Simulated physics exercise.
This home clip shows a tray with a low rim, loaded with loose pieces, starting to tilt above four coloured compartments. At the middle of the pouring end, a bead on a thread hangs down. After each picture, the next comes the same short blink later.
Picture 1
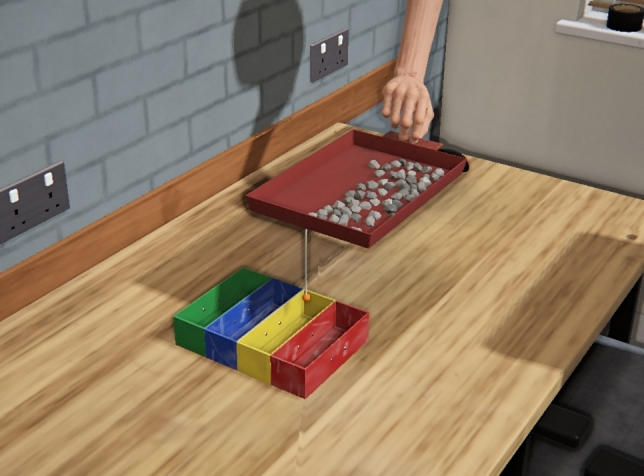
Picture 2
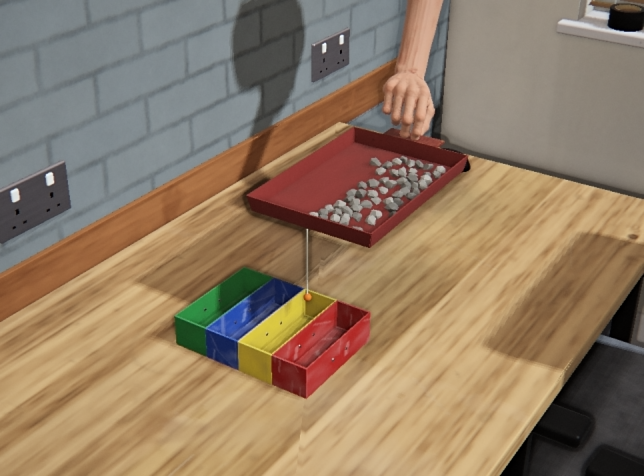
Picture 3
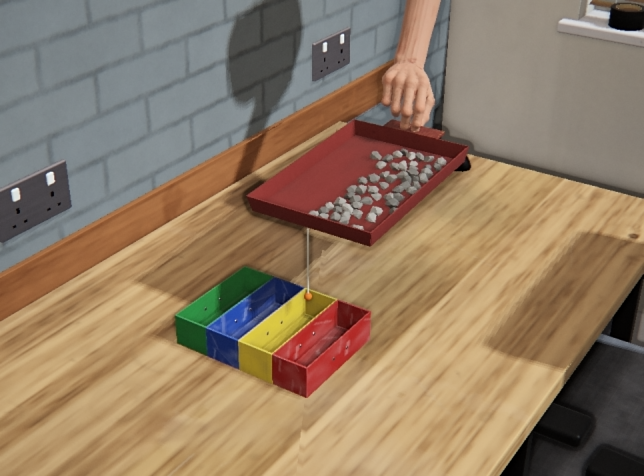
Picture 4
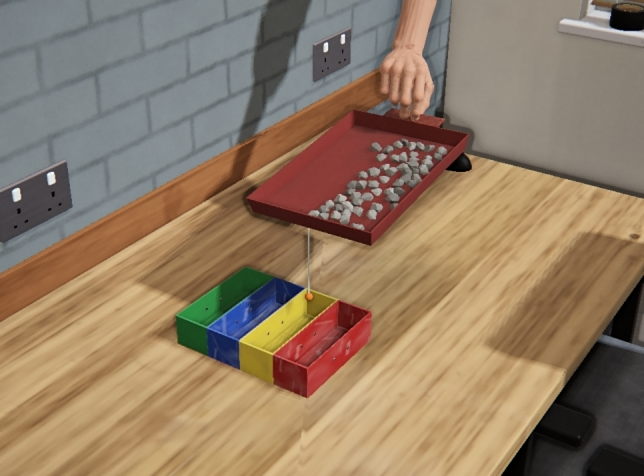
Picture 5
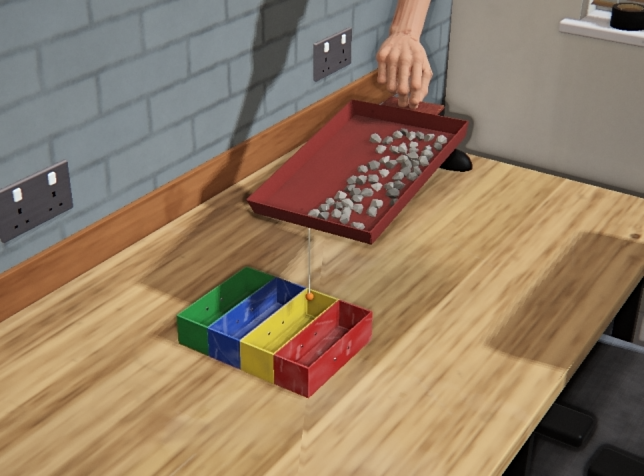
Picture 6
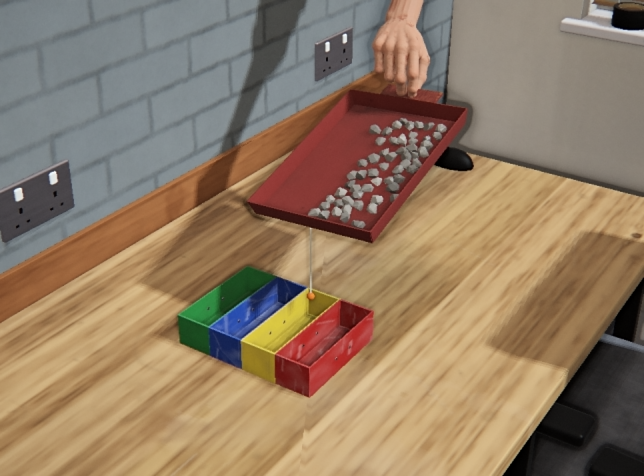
A hand gradually tilts a red tray of grey stones above four coloured compartments.
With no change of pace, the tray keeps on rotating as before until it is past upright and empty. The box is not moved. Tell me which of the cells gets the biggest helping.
The biggest helping lands in the blue cell.
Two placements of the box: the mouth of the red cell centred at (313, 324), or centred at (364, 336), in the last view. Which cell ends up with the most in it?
In the first case it's the blue one, in the second it's the cell in green.
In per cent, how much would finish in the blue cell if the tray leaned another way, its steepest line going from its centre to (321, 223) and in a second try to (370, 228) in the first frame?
Shares: About 10 in a hundred, then about 0 in a hundred.
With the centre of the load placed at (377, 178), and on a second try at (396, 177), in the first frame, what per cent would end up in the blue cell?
Respectively 50 and 50 in a hundred.
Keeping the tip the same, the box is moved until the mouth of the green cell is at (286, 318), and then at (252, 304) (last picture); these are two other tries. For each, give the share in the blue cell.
You'd get 10 in a hundred the first time and 30 in a hundred the second.
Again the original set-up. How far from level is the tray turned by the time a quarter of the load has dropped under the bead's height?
105 degrees.
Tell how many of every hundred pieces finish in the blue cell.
I'd estimate near 40 per cent.
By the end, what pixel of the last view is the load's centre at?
Somewhere around (255, 336) in the final view.
Shortly afterwards, tray tipped steeply; the whole lot on the tray.
Next, tray tipped right over; the bulk on the tray; a little in the blue cell; only a few in the green cell; only a few in the yellow cell; only a few falling or outside the box.
Some moments later, tray tipped past a quarter turn; near a third in the blue cell; near a quarter in the yellow cell; near a quarter in the green cell; a little in the red cell.
In the end, tray tipped past a quarter turn; near a third in the blue cell; near a quarter in the yellow cell; near a quarter in the green cell; a little in the red cell.
